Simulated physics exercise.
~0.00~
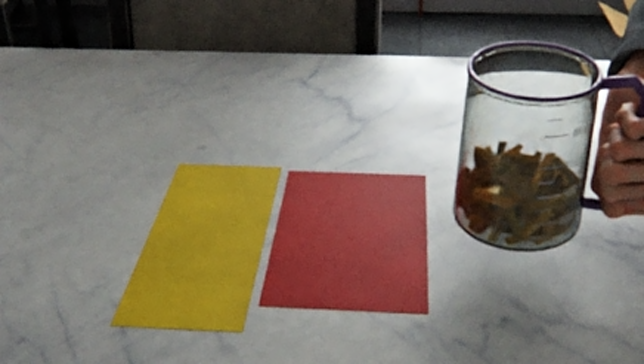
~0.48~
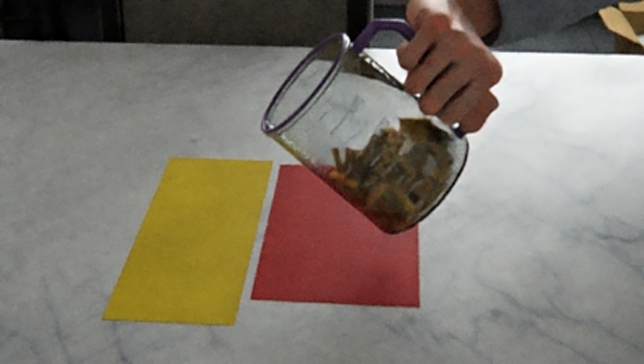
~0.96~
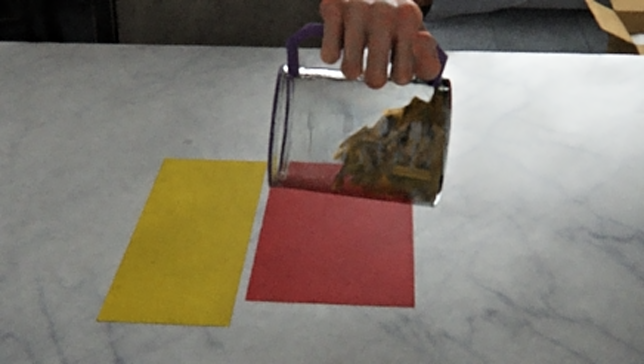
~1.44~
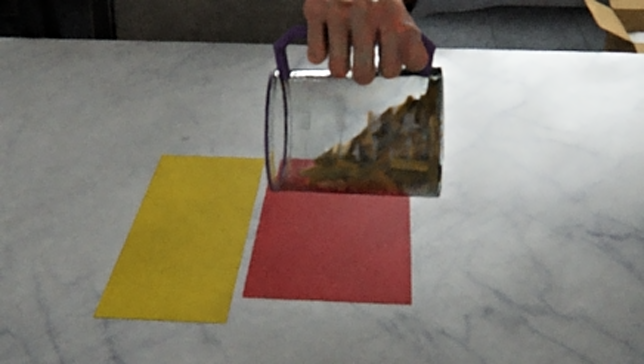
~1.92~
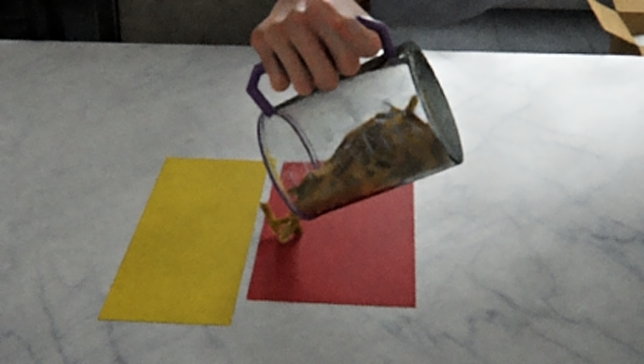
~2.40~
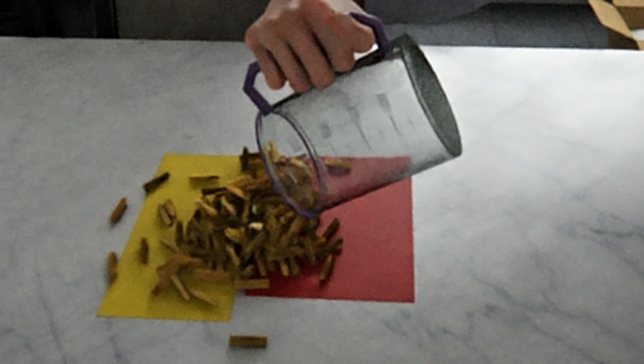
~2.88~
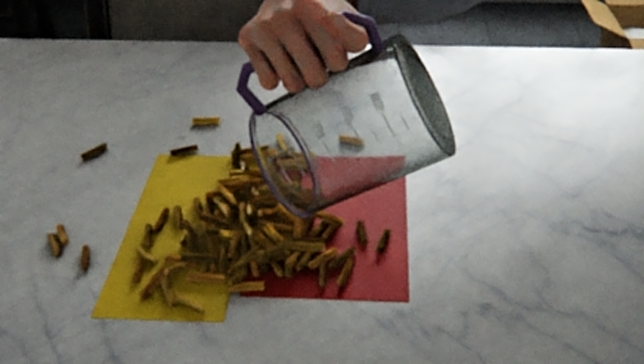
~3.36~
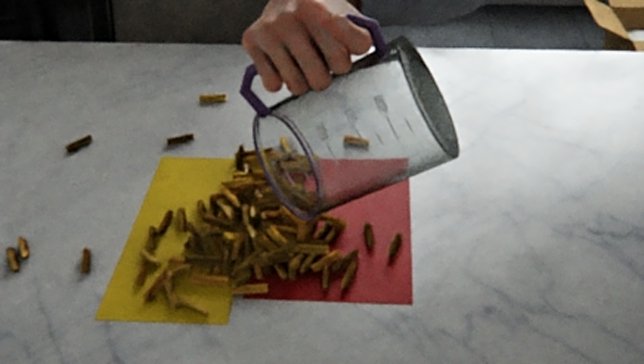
A hand tips a jug of dry pasta, spilling it across the yellow and red mats.
